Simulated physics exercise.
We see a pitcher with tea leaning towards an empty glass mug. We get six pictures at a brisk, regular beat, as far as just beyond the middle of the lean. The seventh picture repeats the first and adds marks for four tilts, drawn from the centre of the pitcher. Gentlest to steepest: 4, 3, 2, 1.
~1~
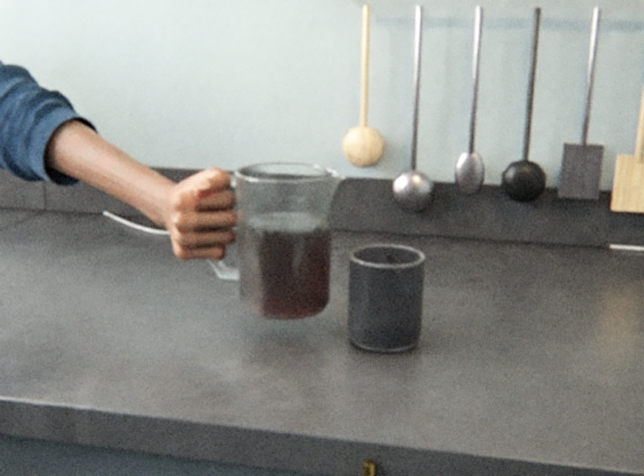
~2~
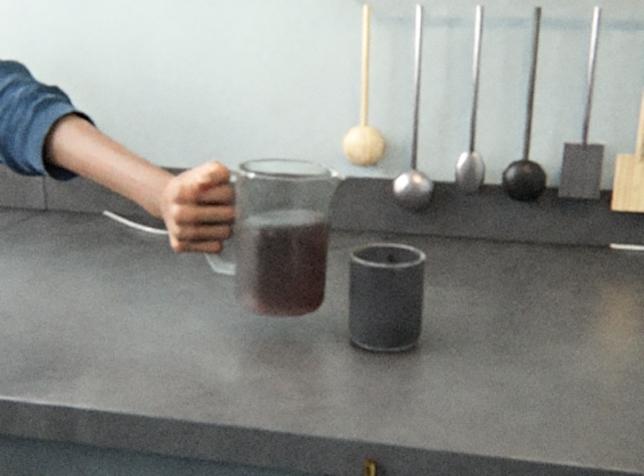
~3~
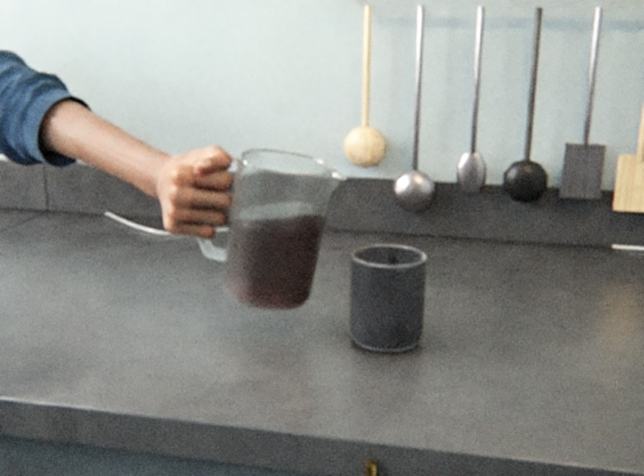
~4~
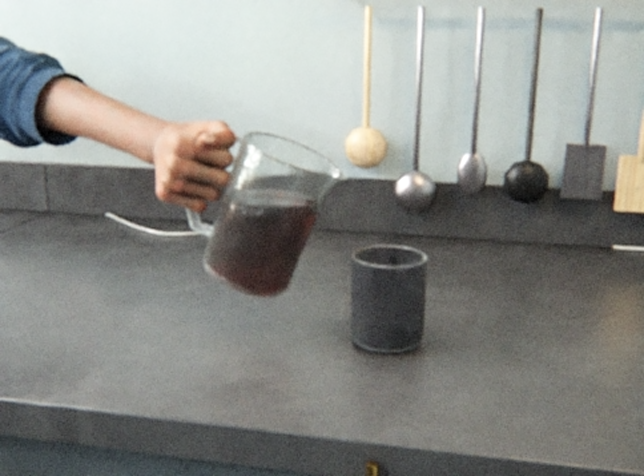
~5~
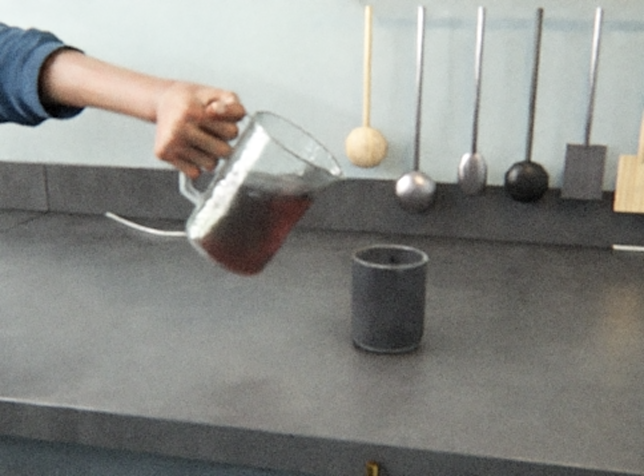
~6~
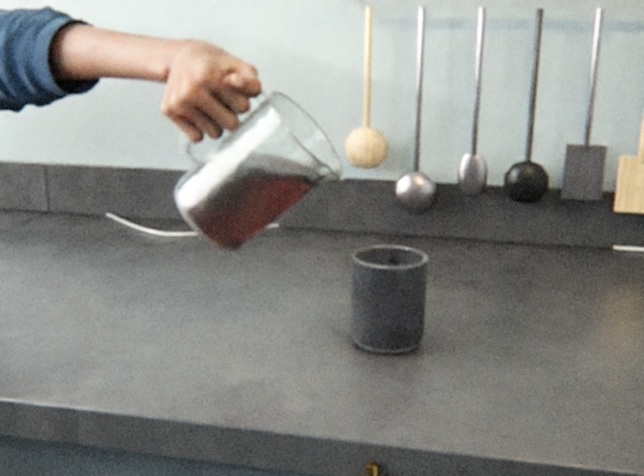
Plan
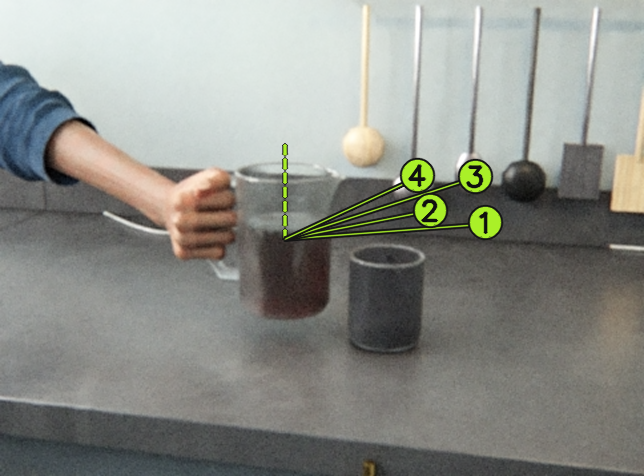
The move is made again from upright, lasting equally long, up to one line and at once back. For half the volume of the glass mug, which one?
I would pick mark 3.
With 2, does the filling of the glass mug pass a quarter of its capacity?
Yes.
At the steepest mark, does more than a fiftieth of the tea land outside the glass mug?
Yes, it does.
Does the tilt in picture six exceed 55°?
No.
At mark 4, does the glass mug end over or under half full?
Under.
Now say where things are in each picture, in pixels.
In the first frame, upright, lip at (343, 178); rim of the glass mug round (387, 255); nothing has left yet.
In the second frame, tipped about 2°, lip at (343, 177); nothing has left yet.
In the third frame, tipped about 9°, lip at (344, 178); nothing has left yet.
In the fourth frame, tipped about 20°, lip at (344, 178); nothing has left yet.
In the fifth frame, tipped about 34°, lip at (344, 178); nothing has left yet.
In the sixth frame, tipped about 47°, lip at (343, 178); nothing has left yet.
In lime, 1 at (468, 225); 2 at (413, 213); 3 at (459, 182); 4 at (403, 184).
Choosing 1, the glass mug ends with about 75 % of what it can hold; 18 % of the tea is spilt.
Choosing 2, the glass mug ends with about 69 % of what it can hold; 6 % of the tea is spilt.
Choosing 3, the glass mug ends with about 52 % of what it can hold.
Choosing 4, the glass mug ends with about 28 % of what it can hold.
